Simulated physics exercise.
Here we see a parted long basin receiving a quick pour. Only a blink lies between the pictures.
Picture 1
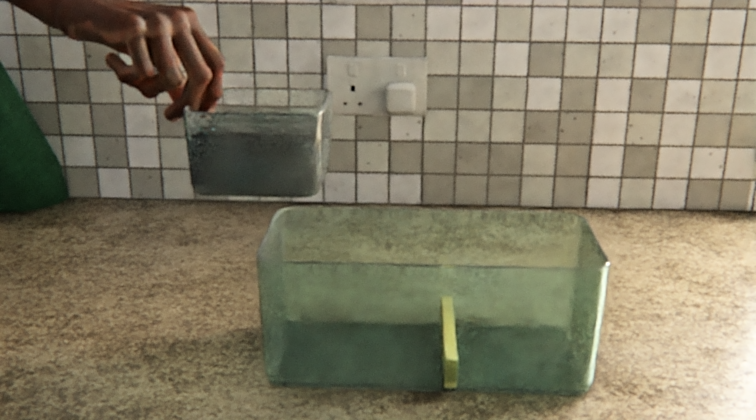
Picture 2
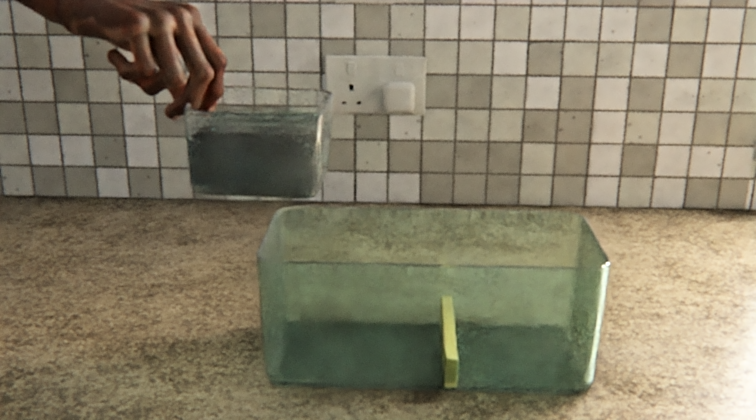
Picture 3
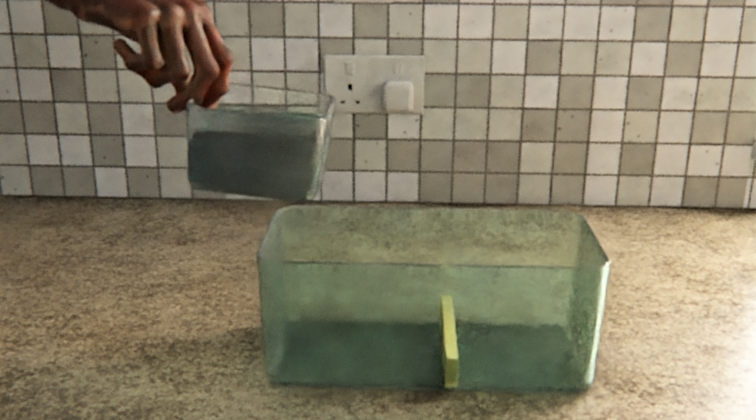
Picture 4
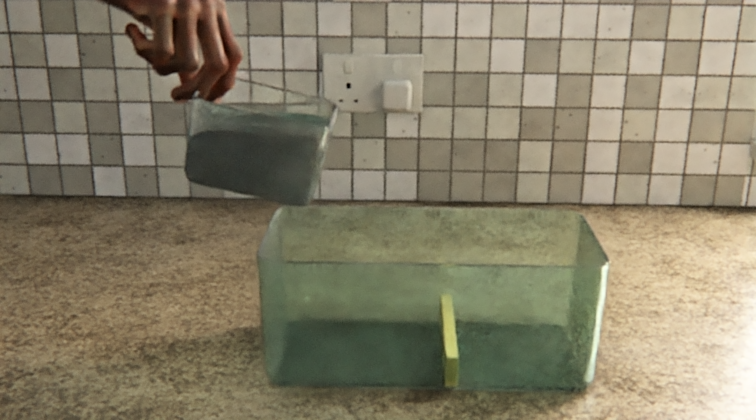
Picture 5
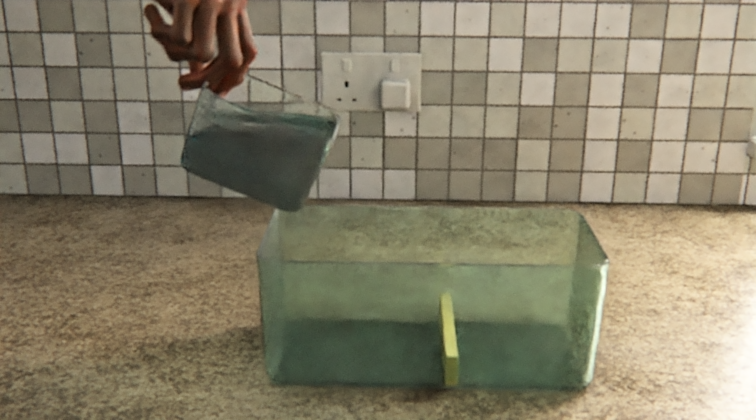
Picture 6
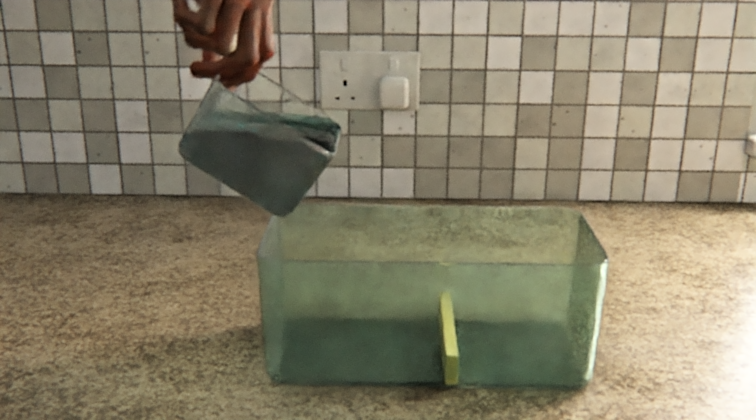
Hand tilting a small clear container of grey liquid steadily rightward above a long green-tinted basin with a low yellow divider.
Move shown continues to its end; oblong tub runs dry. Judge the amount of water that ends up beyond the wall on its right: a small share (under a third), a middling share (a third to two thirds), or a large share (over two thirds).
A small share.
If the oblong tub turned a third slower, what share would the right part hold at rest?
Close to 15 per cent.
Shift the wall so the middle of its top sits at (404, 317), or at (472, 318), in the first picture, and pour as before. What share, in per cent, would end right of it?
Well, it's close to 15 per cent for the first one, then 10 per cent for the other.
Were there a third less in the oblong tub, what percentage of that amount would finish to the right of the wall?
About 15 parts in a hundred, give or take.
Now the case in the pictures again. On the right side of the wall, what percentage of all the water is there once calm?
Roughly 20 %.
A moment on, the tilt is 95° and 31 per cent is still to pour, 42 is left of the wall and 0 right of it.
Next, the tilt is 104° and 7 per cent is still to pour, 78 is left of the wall and 9 right of it.
Then the tilt is 104° and 0 per cent is still to pour, 79 is left of the wall and 18 right of it.
Later the tilt is 104° and 0 per cent is still to pour, 79 is left of the wall and 20 right of it.
In the end 79 per cent lies left of the wall, 20 right of it and 1 outside.
